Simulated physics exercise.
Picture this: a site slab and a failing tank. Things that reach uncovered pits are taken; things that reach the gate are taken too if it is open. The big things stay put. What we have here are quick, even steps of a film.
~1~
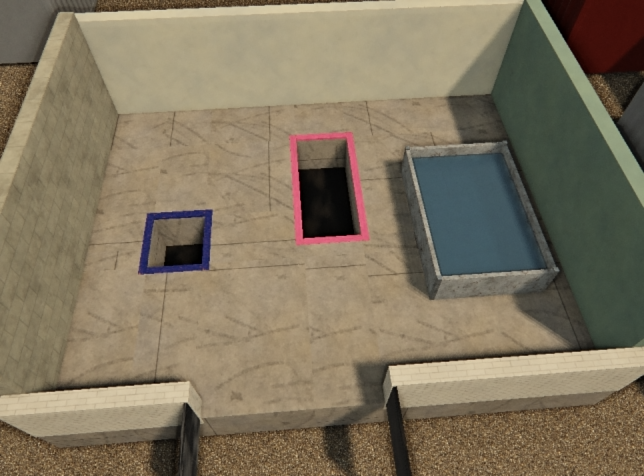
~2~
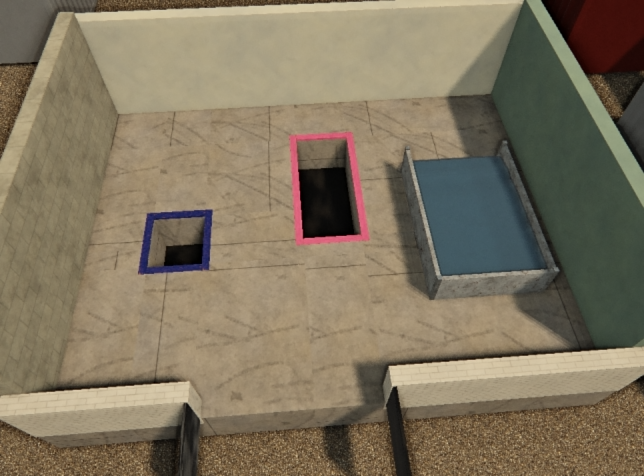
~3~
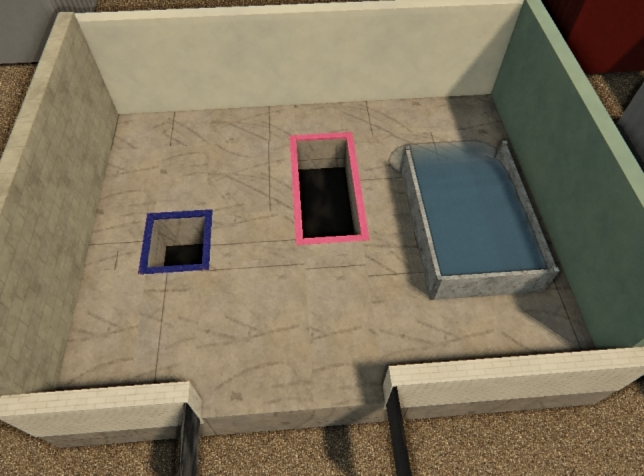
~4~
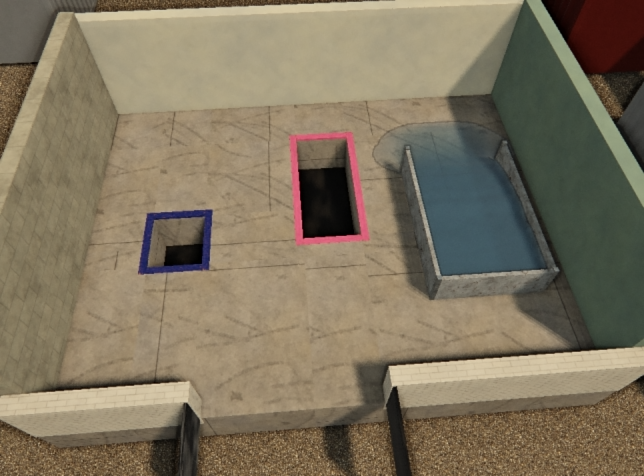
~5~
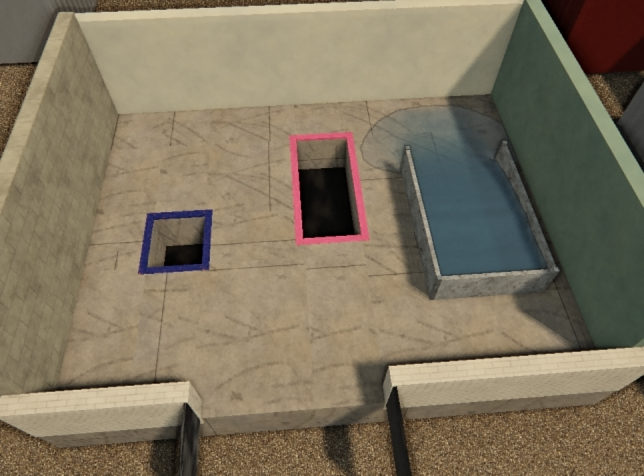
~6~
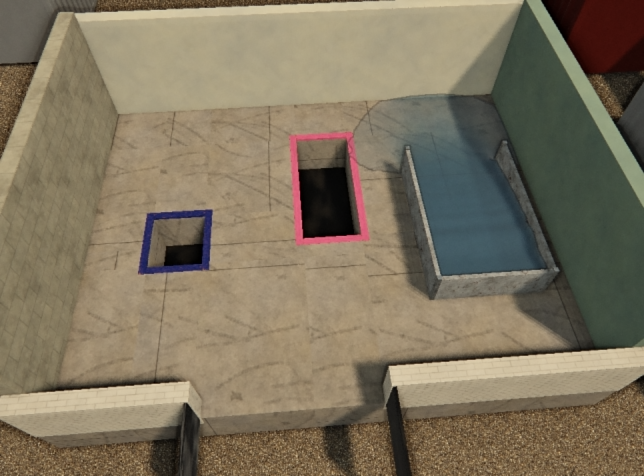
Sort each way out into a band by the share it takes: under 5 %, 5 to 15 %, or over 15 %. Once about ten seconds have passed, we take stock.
Shares: The gate takes under 5 %; the pink pit takes over 15 %; the blue pit takes 5 to 15 %.
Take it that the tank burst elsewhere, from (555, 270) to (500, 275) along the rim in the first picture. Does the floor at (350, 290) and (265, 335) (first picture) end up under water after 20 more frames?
In order: Swamped and swamped.
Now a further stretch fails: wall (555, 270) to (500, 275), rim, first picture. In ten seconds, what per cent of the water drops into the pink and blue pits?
Pink takes 6 in a hundred, blue takes 10 in a hundred.
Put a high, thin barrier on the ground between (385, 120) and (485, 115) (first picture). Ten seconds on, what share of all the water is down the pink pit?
Share for the pink pit - 30 percent.
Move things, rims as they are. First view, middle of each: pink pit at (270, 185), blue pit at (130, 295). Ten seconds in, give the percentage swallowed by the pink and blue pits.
The pink pit receives 30 per cent and the blue pit 6 per cent.
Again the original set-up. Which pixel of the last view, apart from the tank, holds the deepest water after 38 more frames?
Close to (603, 367), I'd say.
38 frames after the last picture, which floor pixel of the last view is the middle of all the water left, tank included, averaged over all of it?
Near pixel (362, 182).
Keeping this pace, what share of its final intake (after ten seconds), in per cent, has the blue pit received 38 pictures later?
About 15 per cent.
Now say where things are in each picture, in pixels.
The tank at (474, 207) is whole and still, in the first picture.
Water pours out on the tank's far side and has run to a hidden place, in the second picture.
Water pours out on the tank's far side and has run to a hidden place, in the third picture.
The front is at (387, 138), out from the gap on the tank's far side, in the fourth picture.
Water pours out on the tank's far side and has run to (394, 115), in the fifth picture.
The front is at (468, 97), out from the gap on the tank's far side, in the sixth picture.
A moment on, water covers 15 % of the floor; the gate 0 %, the pink pit 0 %, the blue pit 0 %.
Next, water covers 20 % of the floor; the gate 0 %, the pink pit 0 %, the blue pit 0 %.
Then, water covers 35 % of the floor; the gate 0 %, the pink pit 4 %, the blue pit 0 %.
Later, water covers 55 % of the floor; the gate 0 %, the pink pit 17 %, the blue pit 1 %.
In the end, water covers 80 % of the floor; the gate 1 %, the pink pit 25 %, the blue pit 7 %.
